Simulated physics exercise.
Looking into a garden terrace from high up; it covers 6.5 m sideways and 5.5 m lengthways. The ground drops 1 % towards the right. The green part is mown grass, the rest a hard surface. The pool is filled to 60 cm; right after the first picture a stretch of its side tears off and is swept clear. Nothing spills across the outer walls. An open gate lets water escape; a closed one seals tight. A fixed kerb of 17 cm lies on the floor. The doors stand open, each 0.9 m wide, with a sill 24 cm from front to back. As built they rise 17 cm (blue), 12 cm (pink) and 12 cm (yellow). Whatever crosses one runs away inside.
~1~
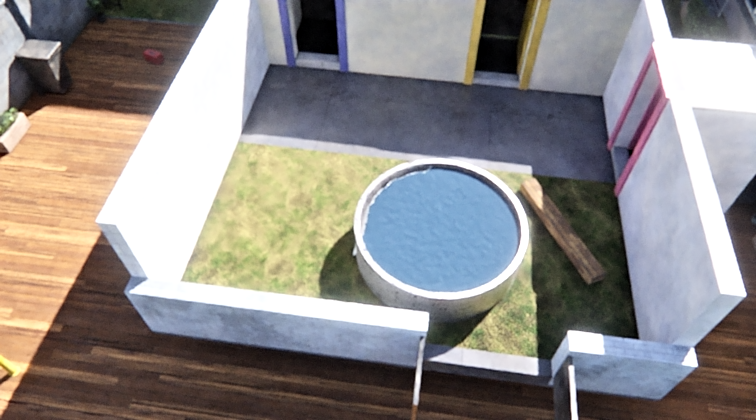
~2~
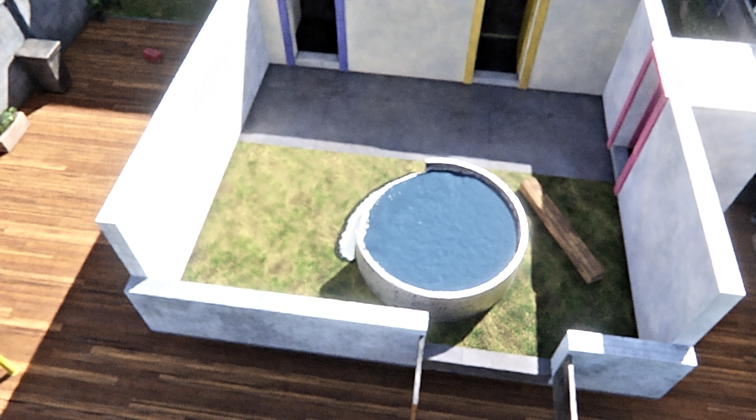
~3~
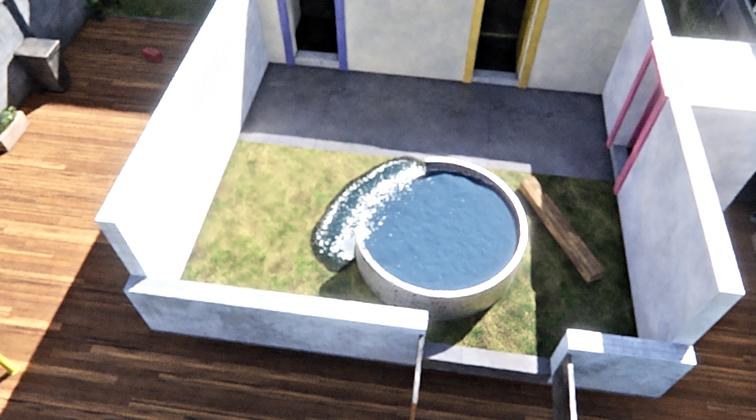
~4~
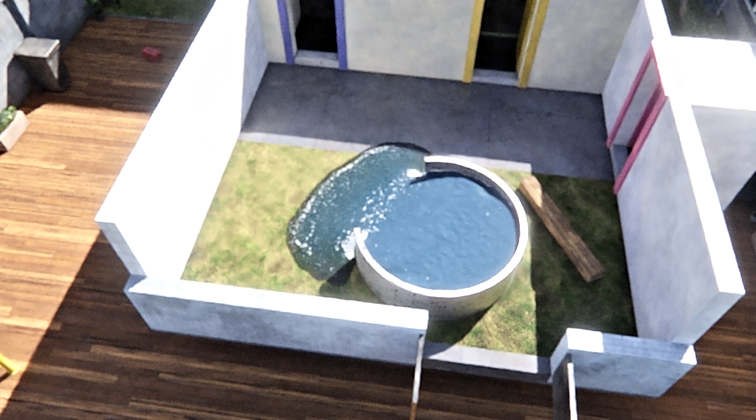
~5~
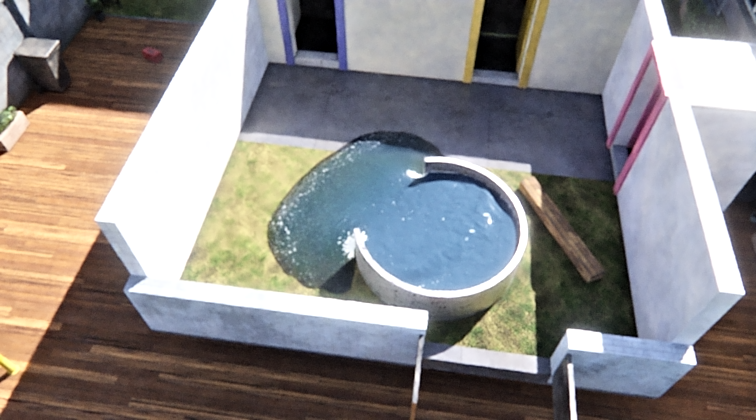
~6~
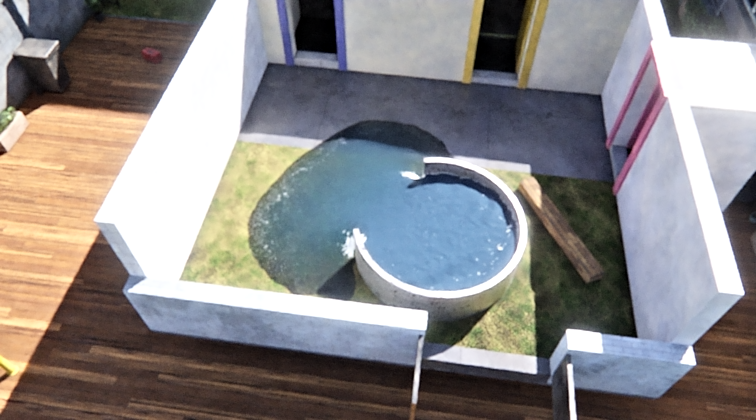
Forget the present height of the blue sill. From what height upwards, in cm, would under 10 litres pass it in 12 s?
Some 23 cm above the ground.
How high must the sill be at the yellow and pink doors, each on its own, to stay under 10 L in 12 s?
About 5.0 cm at yellow and 11.5 cm at pink.
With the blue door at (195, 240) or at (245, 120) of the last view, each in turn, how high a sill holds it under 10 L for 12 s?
Roughly 11.5 and 16 cm.
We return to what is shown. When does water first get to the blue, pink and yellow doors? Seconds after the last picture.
Arrival: Blue 0.9 s, pink 5.5 s, yellow 1.8 s.
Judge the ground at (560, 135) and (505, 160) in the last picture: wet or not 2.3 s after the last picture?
In turn: Not reached, dry.
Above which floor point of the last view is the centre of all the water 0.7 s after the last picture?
Around (389, 217).
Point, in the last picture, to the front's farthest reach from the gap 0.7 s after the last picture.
Near (338, 78).
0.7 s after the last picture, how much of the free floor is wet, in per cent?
Some 40 per cent of it.
Then, 0.7 s after the last picture water covers 40 % of the floor, deepest (25 cm) near (382, 200); it has not reached the blue door.
Then, 2.3 s after the last picture water covers 55 % of the floor, deepest (32 cm) near (263, 76); 28 cm at the blue door, 7 litres in over its 17 cm sill.
Then, 11.3 s after the last picture water covers 95 % of the floor, deepest (14 cm) near (622, 237); 4 cm at the blue door, 38 litres in over its 17 cm sill.
At the blue door as built, the water peaked near 28 cm, 2.3 s after the last picture.
With a sill of 18.5 cm, 28 litres would have come in within the 12 s; with 28.5 cm, 2 litres. So under 10 litres takes about 23 cm.
